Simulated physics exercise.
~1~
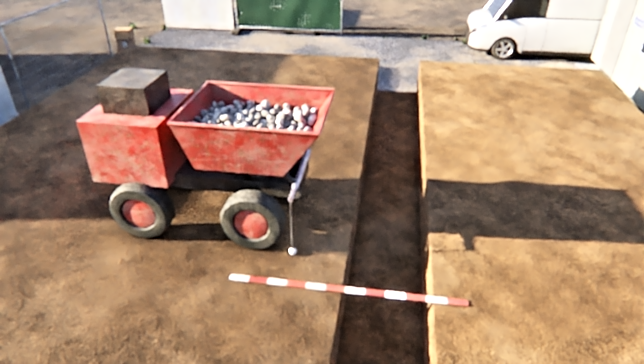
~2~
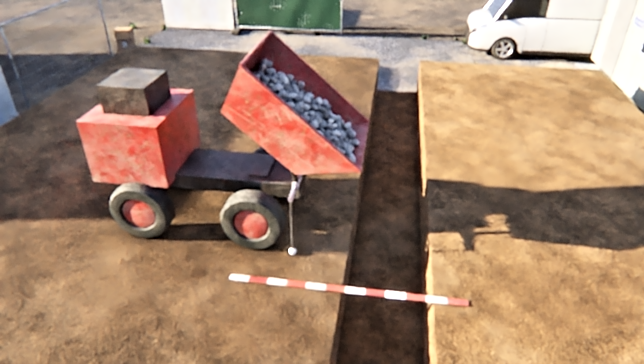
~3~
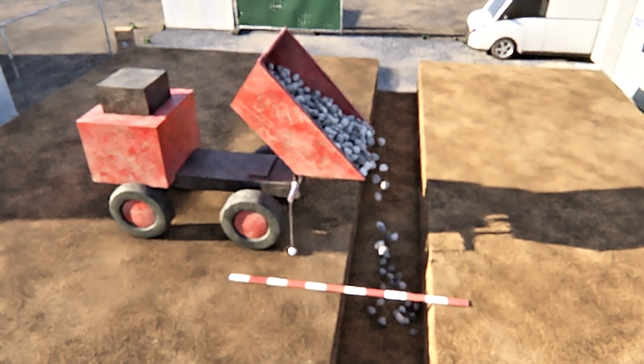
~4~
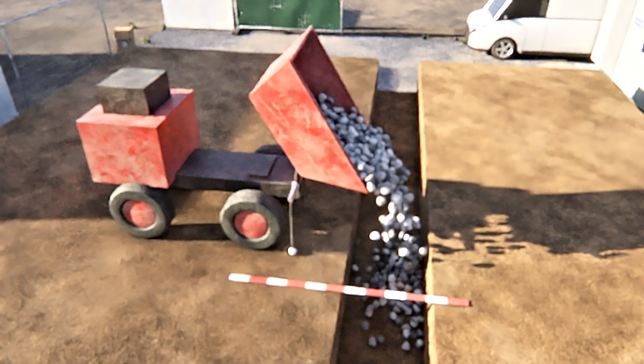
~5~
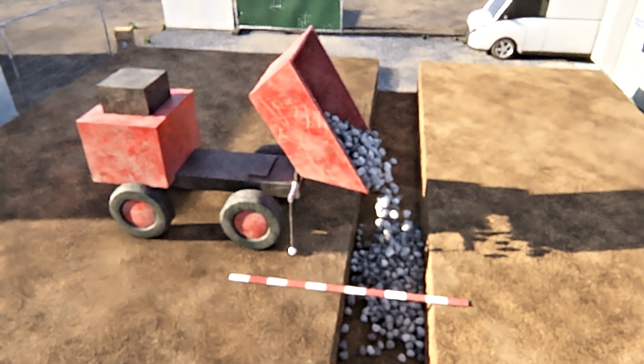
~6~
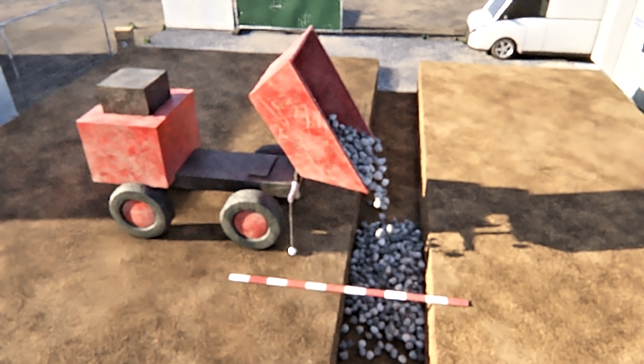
A red dumper tips its skip, spilling round stones into a trench, with some remaining inside.
